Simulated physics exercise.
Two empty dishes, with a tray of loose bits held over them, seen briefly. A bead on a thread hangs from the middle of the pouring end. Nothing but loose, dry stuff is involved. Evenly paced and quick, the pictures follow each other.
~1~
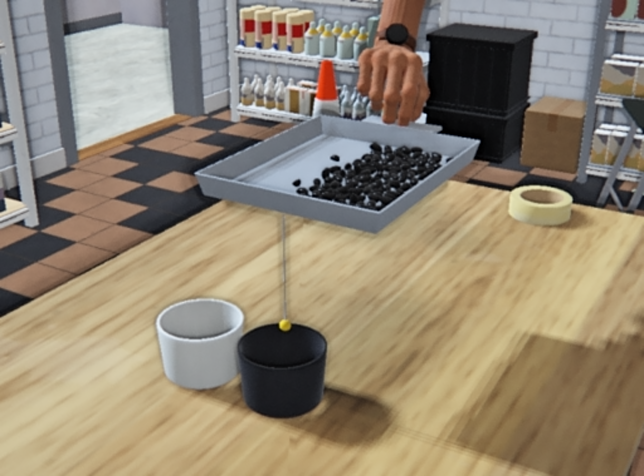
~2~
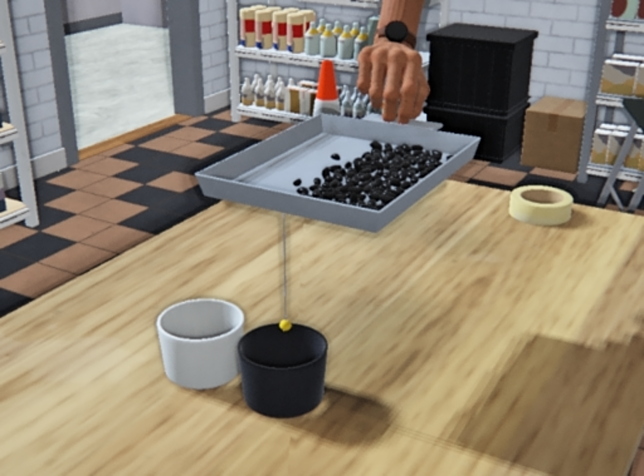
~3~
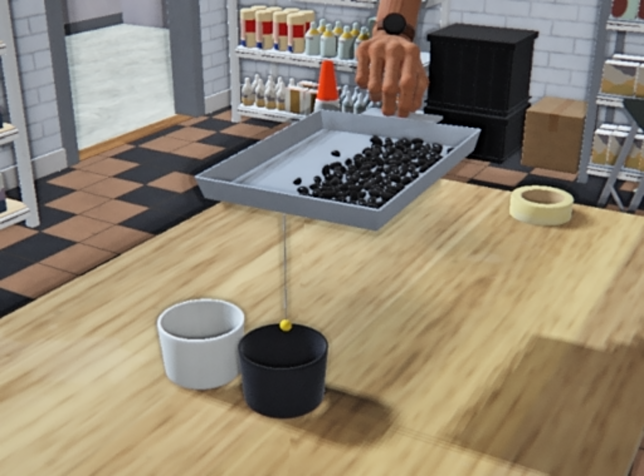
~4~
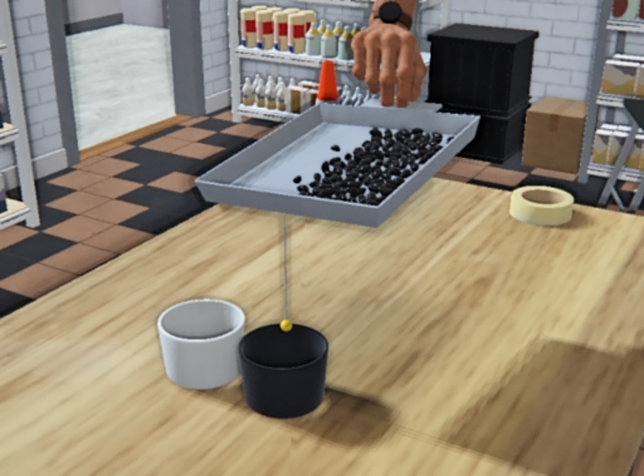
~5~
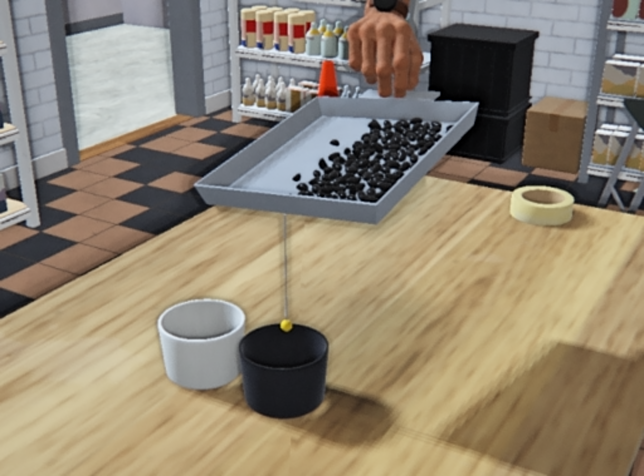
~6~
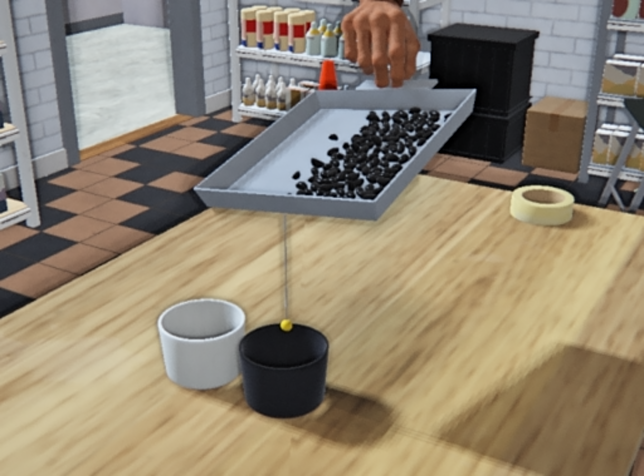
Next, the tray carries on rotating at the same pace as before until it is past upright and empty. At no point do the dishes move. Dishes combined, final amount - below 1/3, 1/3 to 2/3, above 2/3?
The dishes will top two thirds of the load.
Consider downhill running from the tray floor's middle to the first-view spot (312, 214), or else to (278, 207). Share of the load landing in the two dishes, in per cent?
Well, 0 percent for one and then 20 percent for the other.
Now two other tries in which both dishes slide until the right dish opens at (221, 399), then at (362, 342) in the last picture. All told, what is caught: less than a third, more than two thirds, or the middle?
For the first spot it's below one third, and for the next one it's less than a third.
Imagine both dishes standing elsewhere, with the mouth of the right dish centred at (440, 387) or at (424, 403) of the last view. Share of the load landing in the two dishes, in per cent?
I'd say about 0 percent, followed by about 0 percent.
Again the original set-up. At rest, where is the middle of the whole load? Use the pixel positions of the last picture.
The centre ends up roughly at (207, 356).
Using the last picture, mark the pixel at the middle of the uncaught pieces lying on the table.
About (230, 395) in the last picture.
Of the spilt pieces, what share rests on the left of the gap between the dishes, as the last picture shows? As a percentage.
My estimate is some 50 per cent.
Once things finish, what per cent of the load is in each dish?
For the left dish 80 %, for the right dish 0 %.
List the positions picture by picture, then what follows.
The first picture shows corners of the pouring end (203, 173) and (377, 210), level; middle of the load (375, 180), black beans; left dish (175, 359); right dish (258, 387); bead on its thread (285, 325).
The second picture shows corners of the pouring end (203, 173) and (377, 209), level; middle of the load (375, 179).
The third picture shows corners of the pouring end (203, 176) and (376, 207), tipped barely, lowest at the left corner; middle of the load (375, 175).
The fourth picture shows corners of the pouring end (203, 179) and (375, 204), tipped a little, lowest at the left corner; middle of the load (375, 169).
The fifth picture shows corners of the pouring end (202, 183) and (373, 201), tipped a little, lowest at the left corner; middle of the load (374, 163).
The sixth picture shows corners of the pouring end (202, 186) and (372, 198), tipped a little, lowest at the left corner; middle of the load (373, 157); left dish (177, 359); right dish (260, 387).
Just after the last frame, tray tipped steeply; almost all on the tray; just a few in the left dish; just a few in the air.
A moment on, tray tipped past a quarter turn; roughly half on the tray; roughly a quarter in the left dish; just a few outside both; roughly a quarter in the air.
Further on, tray tipped past a quarter turn; the larger part in the left dish; about a tenth outside both.
When it is over, tray tipped past a quarter turn; not one in the right dish; the larger part in the left dish; about a tenth outside both.
